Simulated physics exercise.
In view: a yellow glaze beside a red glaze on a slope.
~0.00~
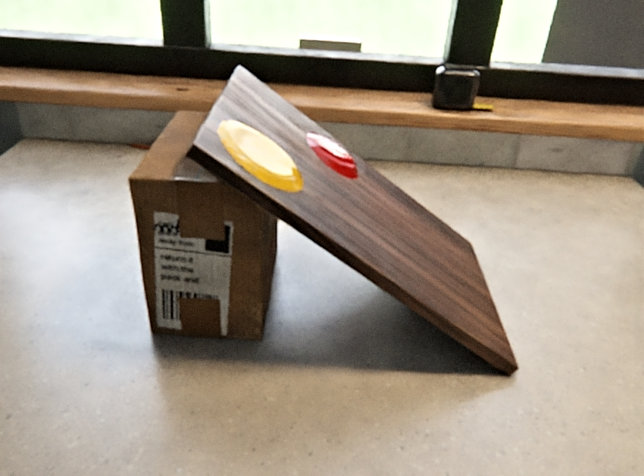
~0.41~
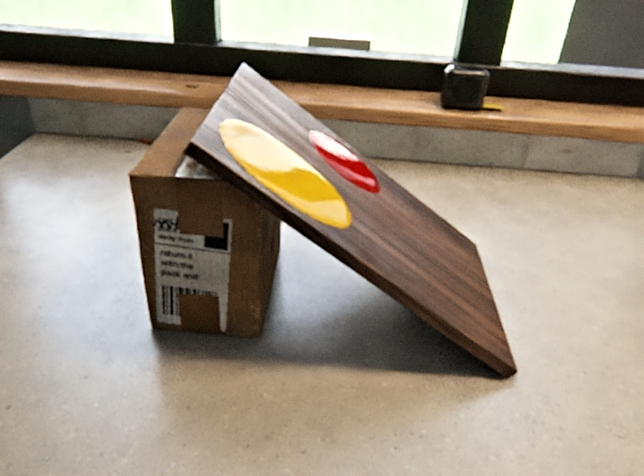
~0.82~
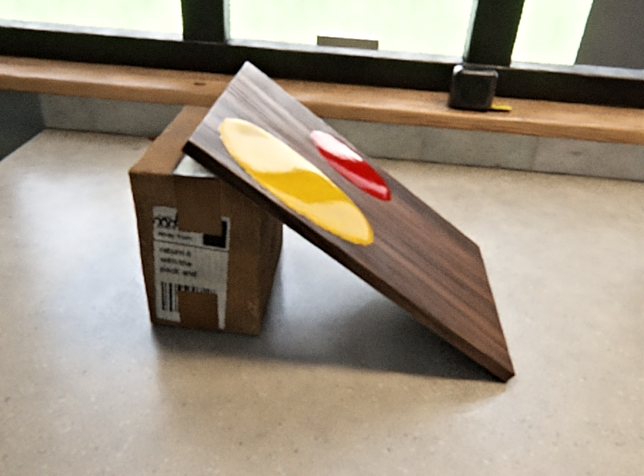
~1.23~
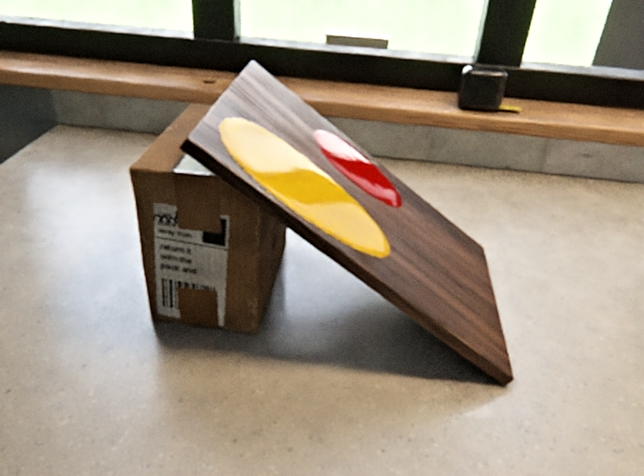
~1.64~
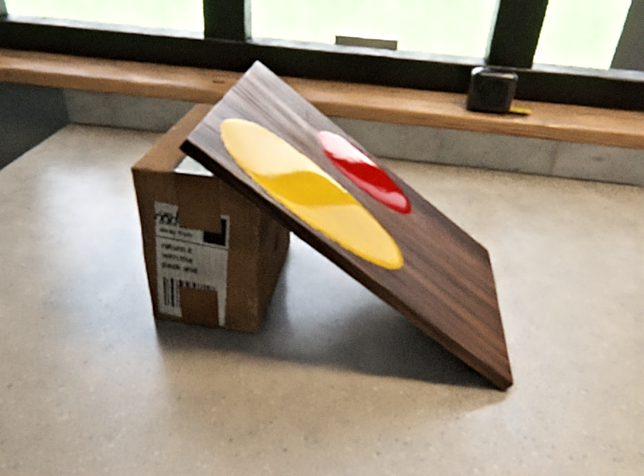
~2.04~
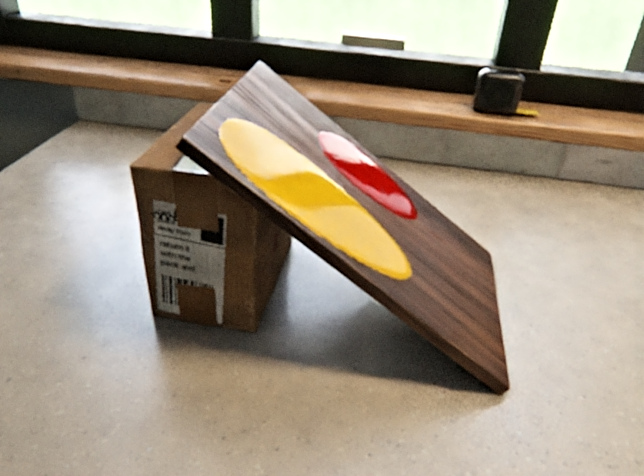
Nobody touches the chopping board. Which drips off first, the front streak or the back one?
First at the edge is the nearer one.
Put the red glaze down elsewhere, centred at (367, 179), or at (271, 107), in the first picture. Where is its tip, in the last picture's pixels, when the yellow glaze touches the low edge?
First near (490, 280), then near (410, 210).
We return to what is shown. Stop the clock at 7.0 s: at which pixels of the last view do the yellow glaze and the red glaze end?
In turn (484, 328) and (453, 243).
By 4.7 s, the yellow glaze is three quarters of the way down; the red glaze is three quarters of the way down.
By 7.0 s, the yellow glaze is close to the edge; the red glaze is three quarters of the way down.
By 8.7 s, the yellow glaze is at the low edge; the red glaze is three quarters of the way down.
